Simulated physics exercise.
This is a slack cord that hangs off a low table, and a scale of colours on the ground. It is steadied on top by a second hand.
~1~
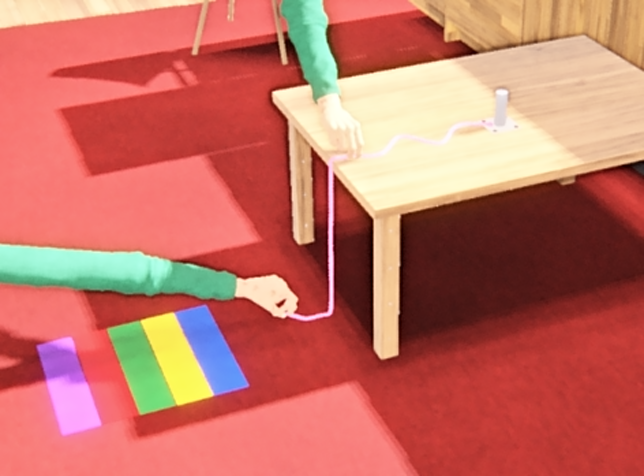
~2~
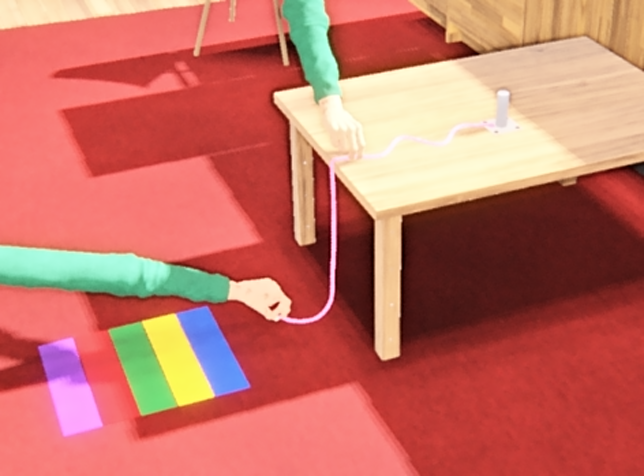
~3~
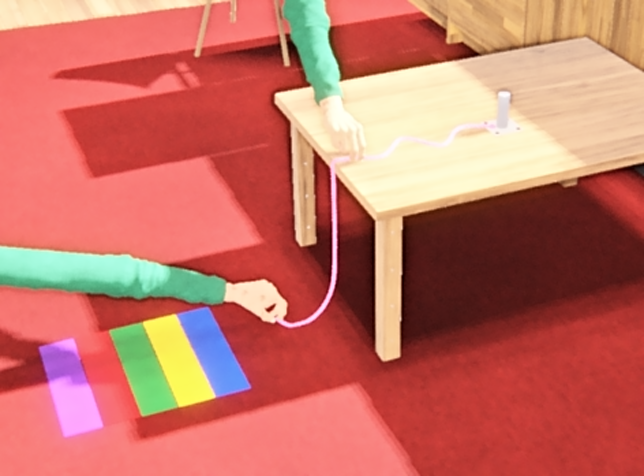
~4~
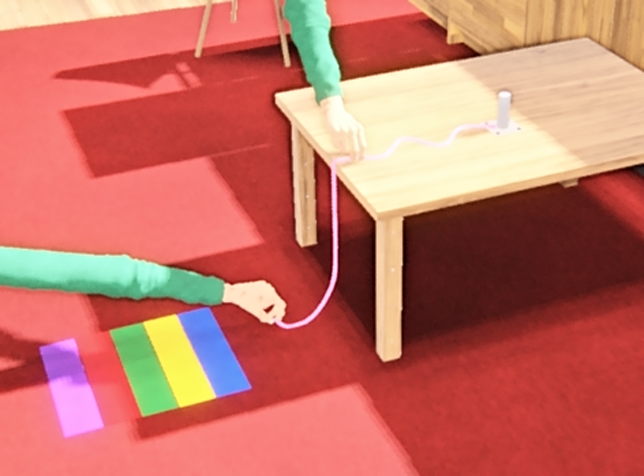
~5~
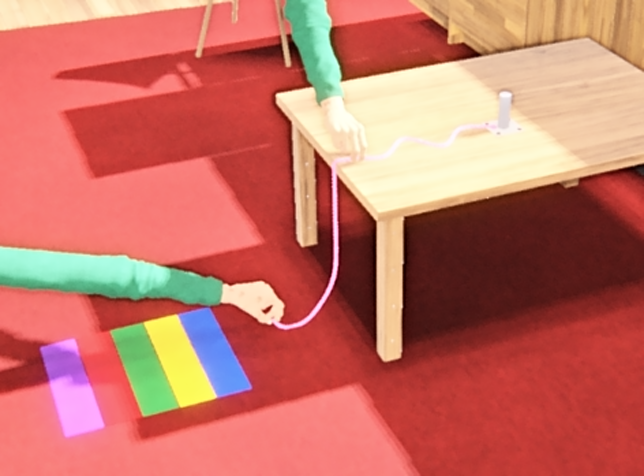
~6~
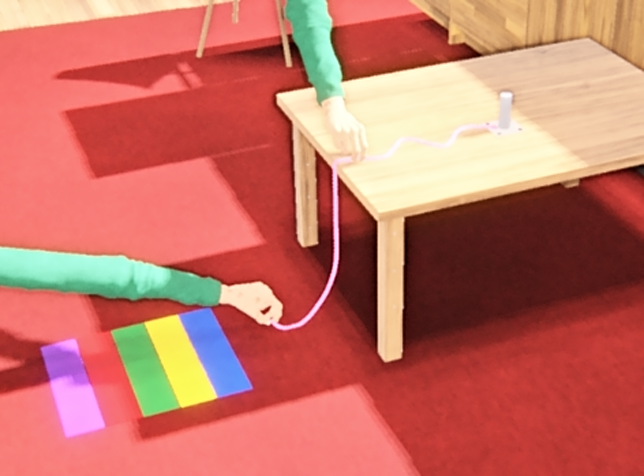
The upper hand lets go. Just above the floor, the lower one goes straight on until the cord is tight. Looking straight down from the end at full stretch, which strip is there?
The green strip is there.
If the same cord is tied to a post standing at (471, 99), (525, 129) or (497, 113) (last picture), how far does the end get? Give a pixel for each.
The places come out near (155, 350), (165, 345) and (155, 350).
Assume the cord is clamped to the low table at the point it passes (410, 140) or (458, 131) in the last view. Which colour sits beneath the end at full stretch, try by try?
Yellow; green.
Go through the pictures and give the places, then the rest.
The first frame shows end (286, 313); blue (224, 375); yellow (188, 384); green (152, 393); red (114, 403); purple (77, 413).
The second frame shows end (280, 316); cord through (464, 126) (420, 141) (376, 157) (333, 186) (334, 245) (329, 305).
The third frame shows end (276, 318).
The fourth frame shows end (275, 319); cord through (465, 127) (421, 142) (378, 158) (334, 187) (335, 246) (322, 305).
The fifth frame shows end (273, 320).
The sixth frame shows end (272, 320); cord through (467, 128) (422, 142) (379, 158) (335, 187) (336, 246) (318, 306).
Soon after, end near (204, 337); over blue.
Then, end near (163, 347); over yellow.
At full stretch, end near (140, 352); over green. It halts on the green strip.
